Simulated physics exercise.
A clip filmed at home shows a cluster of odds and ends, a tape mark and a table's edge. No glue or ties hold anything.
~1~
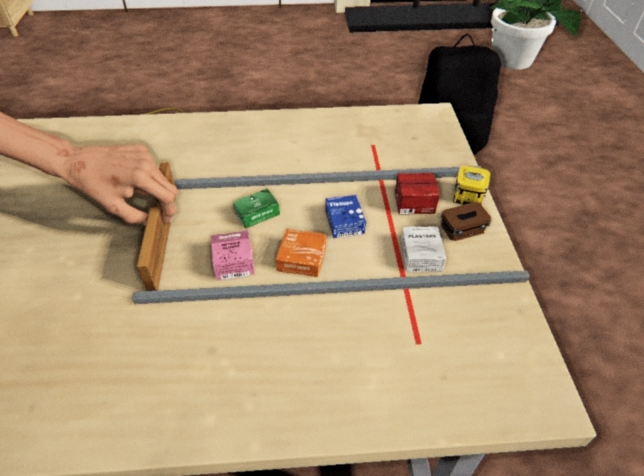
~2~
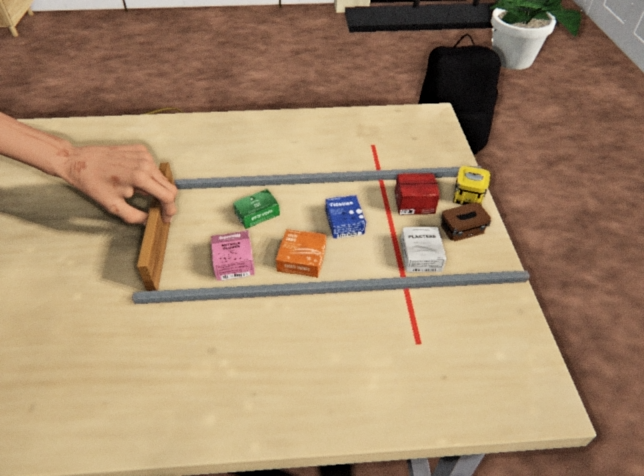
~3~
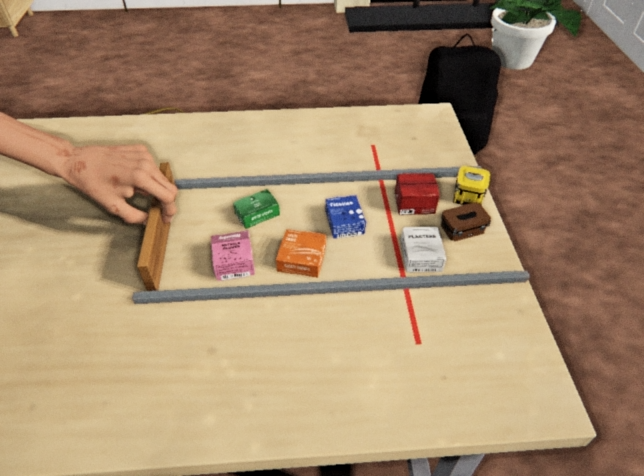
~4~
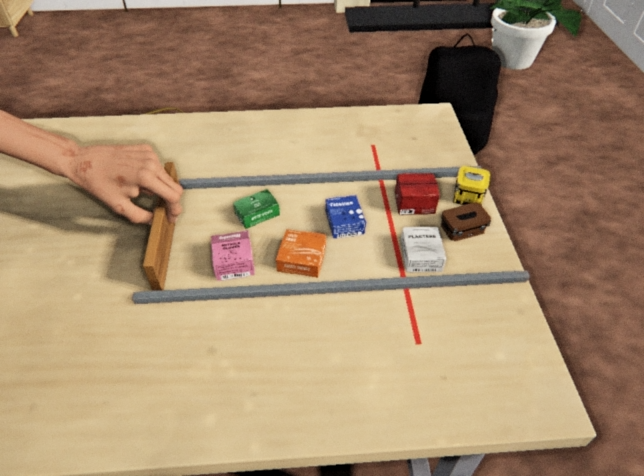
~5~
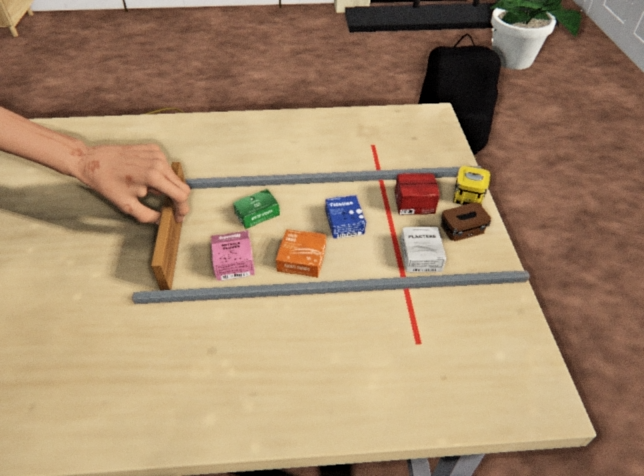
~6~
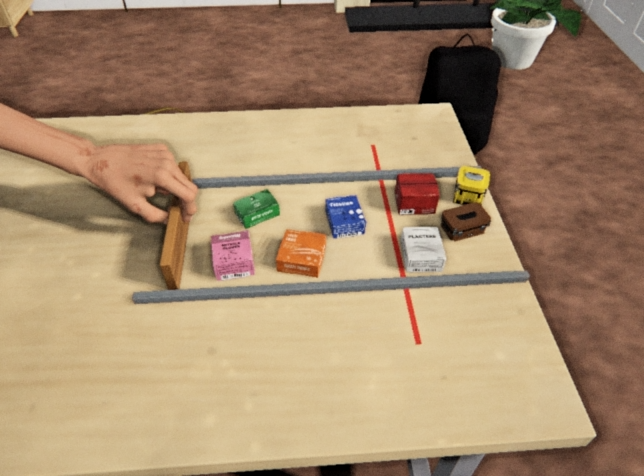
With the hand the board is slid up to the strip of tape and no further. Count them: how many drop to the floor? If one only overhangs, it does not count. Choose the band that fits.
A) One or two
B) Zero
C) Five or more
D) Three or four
Answer: A.
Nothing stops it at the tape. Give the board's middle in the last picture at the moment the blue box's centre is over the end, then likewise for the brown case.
The middle is at (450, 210) when it's the blue box, and at (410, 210) when it's the brown case.
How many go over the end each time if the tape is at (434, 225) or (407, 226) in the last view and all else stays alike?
It comes to 3, then 1.
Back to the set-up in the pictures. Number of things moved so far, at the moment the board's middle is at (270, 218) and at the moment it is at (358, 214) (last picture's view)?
I count 3 first and 8 after.
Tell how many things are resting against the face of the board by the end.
That number would be 2.
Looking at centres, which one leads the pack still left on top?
That would be the brown case.
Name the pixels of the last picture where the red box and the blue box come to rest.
Final positions - red box around (472, 188), blue box around (447, 214).
Soon after, none off yet; yellow case at rest near (471, 186); brown case at rest near (464, 223); red box at rest near (416, 194).
At rest, the number that fall off is one or two; fallen, yellow case.
